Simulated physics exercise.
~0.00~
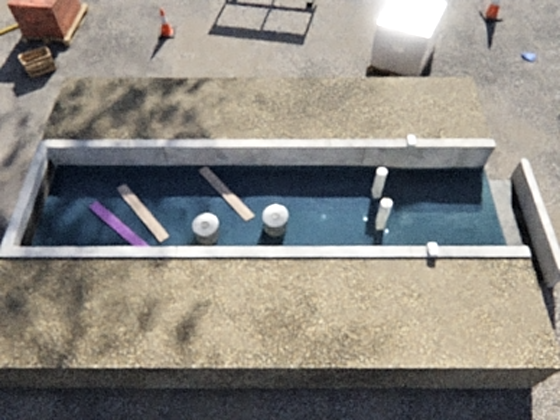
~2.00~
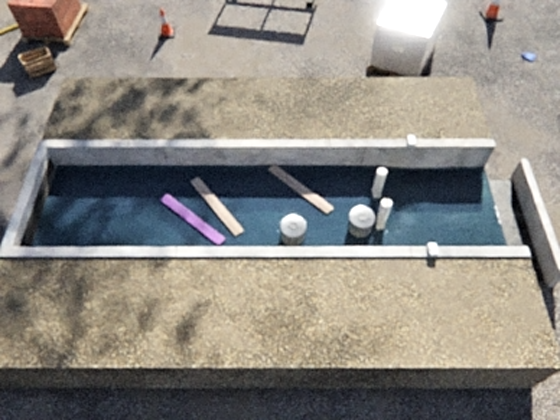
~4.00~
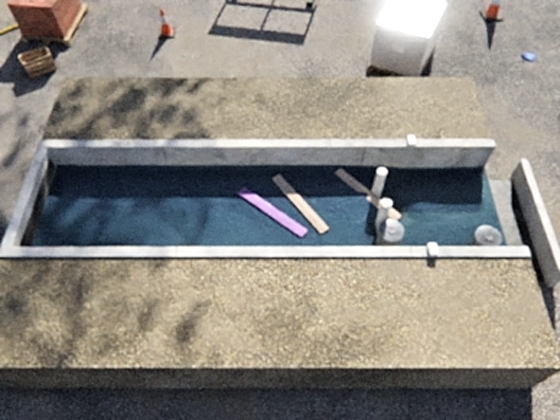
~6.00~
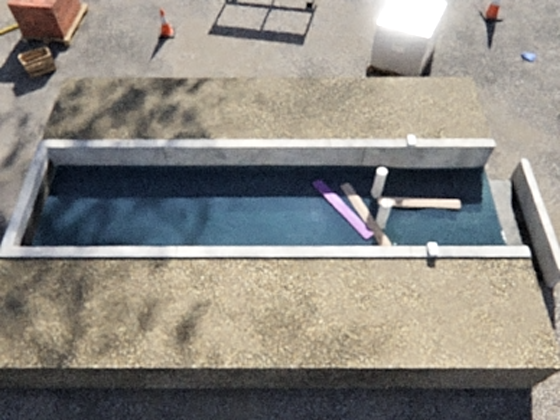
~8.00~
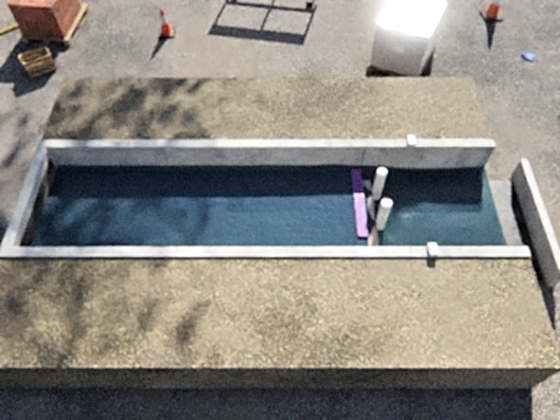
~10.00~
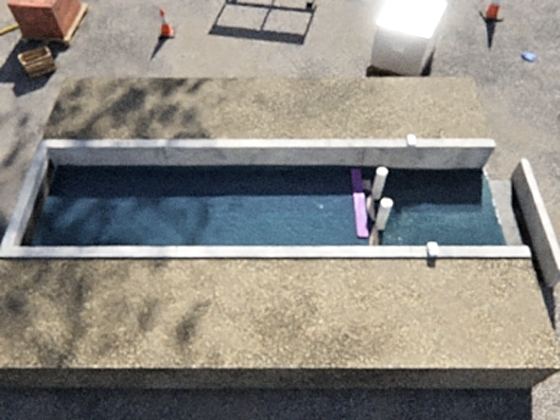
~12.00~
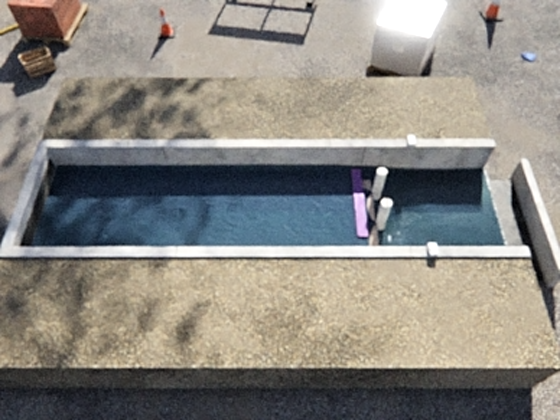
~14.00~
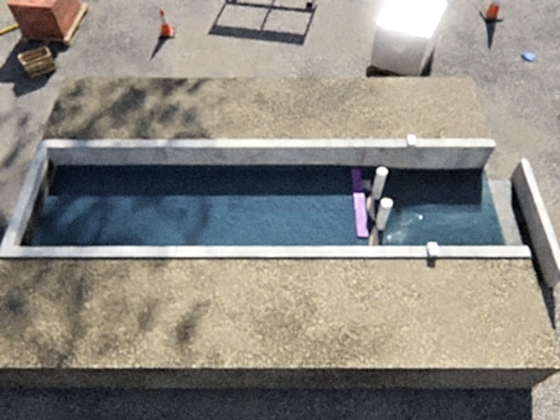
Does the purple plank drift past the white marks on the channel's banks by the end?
No, the purple plank is held back at the two white posts and stays short of the white marks.
Planks and white tubs drift right along the channel, and the purple plank stops at two white posts.
